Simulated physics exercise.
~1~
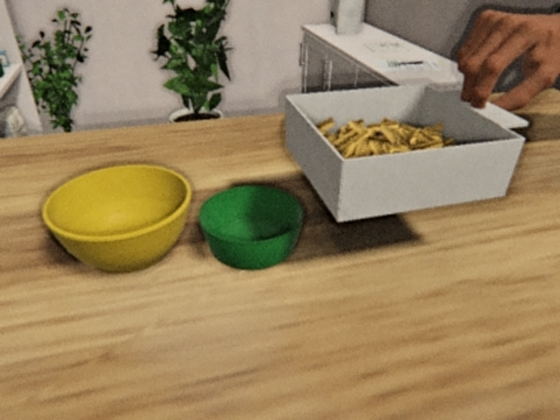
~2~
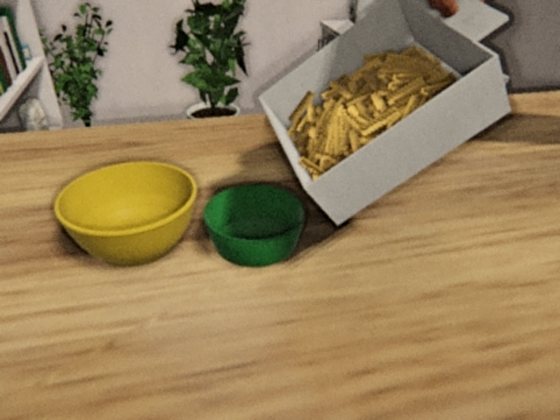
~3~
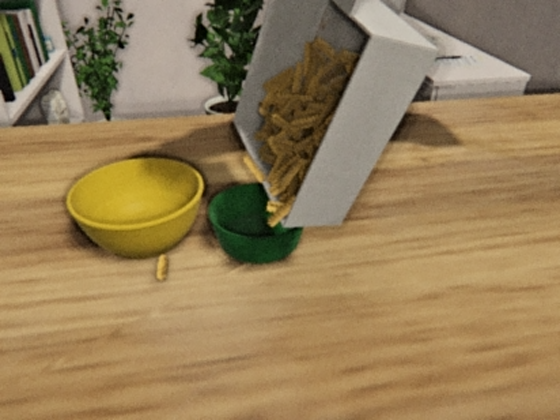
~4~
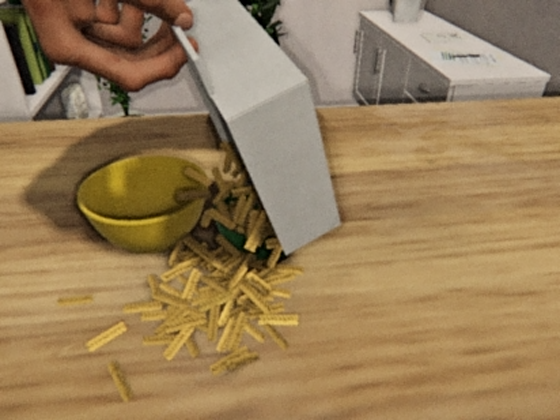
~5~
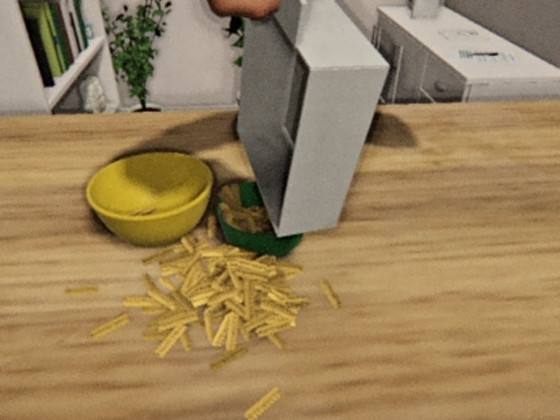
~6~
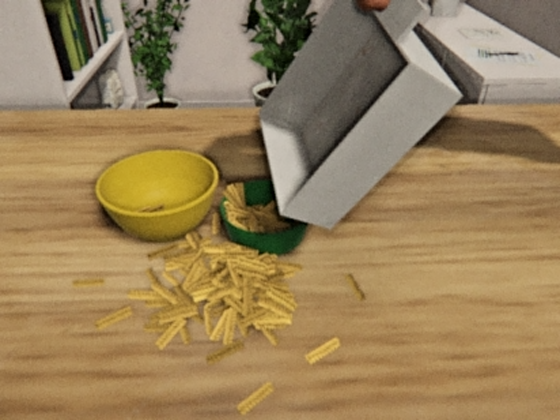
The clip opens on a wooden table with a yellow bowl, a smaller green dish to its right, and a grey box full of dry pasta held up by a hand. The box tips to the left over the green dish, and the first pieces slide out. It keeps turning until it is past upright, and pasta pours over the dish and spreads across the table in front. The box then turns back and moves right, now empty. At the end, some pasta sits in the green dish, while most lies in a loose heap on the table.
